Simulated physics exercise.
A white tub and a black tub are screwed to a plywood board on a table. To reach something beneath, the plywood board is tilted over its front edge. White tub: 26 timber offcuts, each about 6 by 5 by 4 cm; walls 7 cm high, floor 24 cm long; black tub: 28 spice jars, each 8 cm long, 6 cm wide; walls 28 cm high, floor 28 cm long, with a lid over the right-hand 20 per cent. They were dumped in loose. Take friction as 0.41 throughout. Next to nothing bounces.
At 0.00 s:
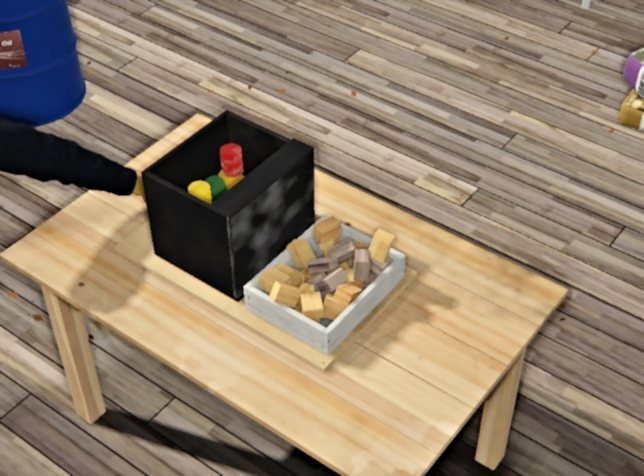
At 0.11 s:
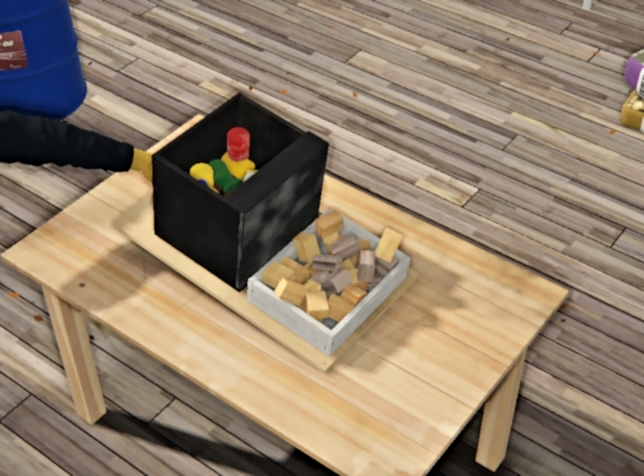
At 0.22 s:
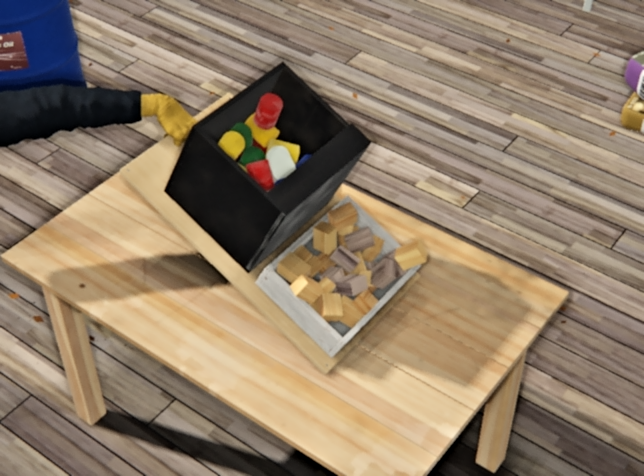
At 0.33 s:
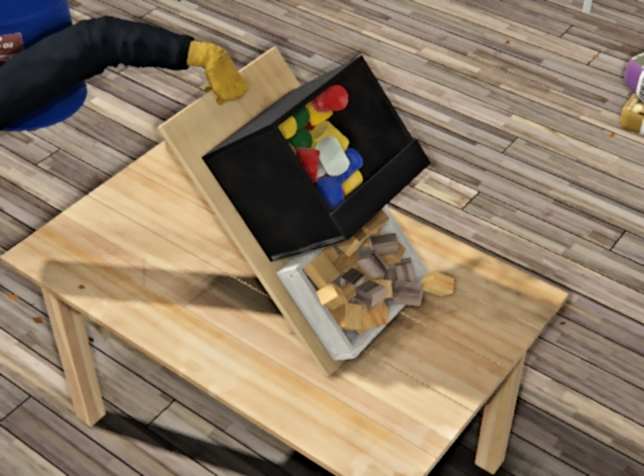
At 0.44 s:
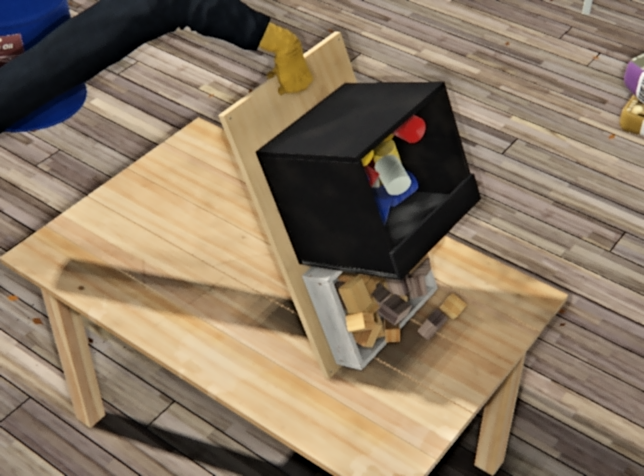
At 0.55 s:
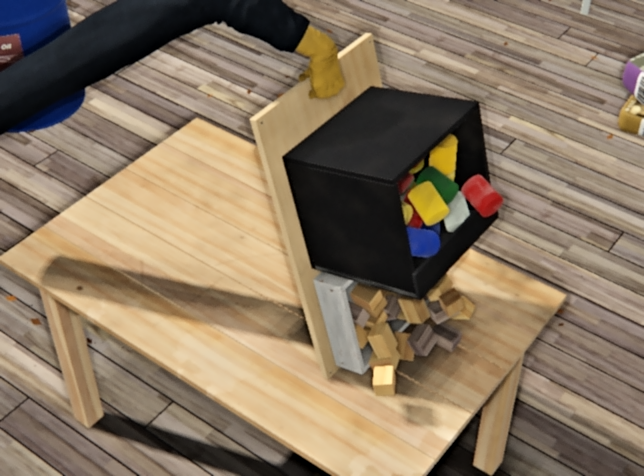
On a wooden table, a yellow-gloved hand in a dark sleeve grips a board holding a black tub of colourful objects and a white tub of wooden blocks. The hand tilts the board steeply up toward the right, and blocks tumble from the white tub onto the table while the colourful objects shift toward the black tub's opening.
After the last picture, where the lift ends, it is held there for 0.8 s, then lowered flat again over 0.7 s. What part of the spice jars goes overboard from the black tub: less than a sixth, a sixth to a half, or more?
The black tub loses from a sixth to a half of its spice jars.
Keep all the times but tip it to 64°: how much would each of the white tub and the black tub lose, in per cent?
In that case white tub 50, black tub 0 per cent.
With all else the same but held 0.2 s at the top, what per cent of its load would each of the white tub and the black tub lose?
In that case white tub 50, black tub 20 per cent.
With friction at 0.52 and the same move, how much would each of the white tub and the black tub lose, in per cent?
Then white tub 50, black tub 20 per cent.
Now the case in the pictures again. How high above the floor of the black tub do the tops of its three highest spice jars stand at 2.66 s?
Some 13 cm.
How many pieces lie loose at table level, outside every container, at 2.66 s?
Some 10 pieces.
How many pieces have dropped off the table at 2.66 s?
Roughly 8.
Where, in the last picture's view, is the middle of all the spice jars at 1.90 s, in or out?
At about (273, 222).
After 0.89 s, tilt 75°; white tub 14 in, 12 out and black tub 21 in, 7 out.
After 1.31 s, tilt 75°; white tub 14 in, 12 out and black tub 21 in, 7 out.
After 1.90 s, tilt 9°; white tub 14 in, 12 out and black tub 21 in, 7 out.
Outcome (at 2.66 s), white tub 14 in, 12 out and black tub 21 in, 7 out. Asked share, 7 of 28, 25 per cent.
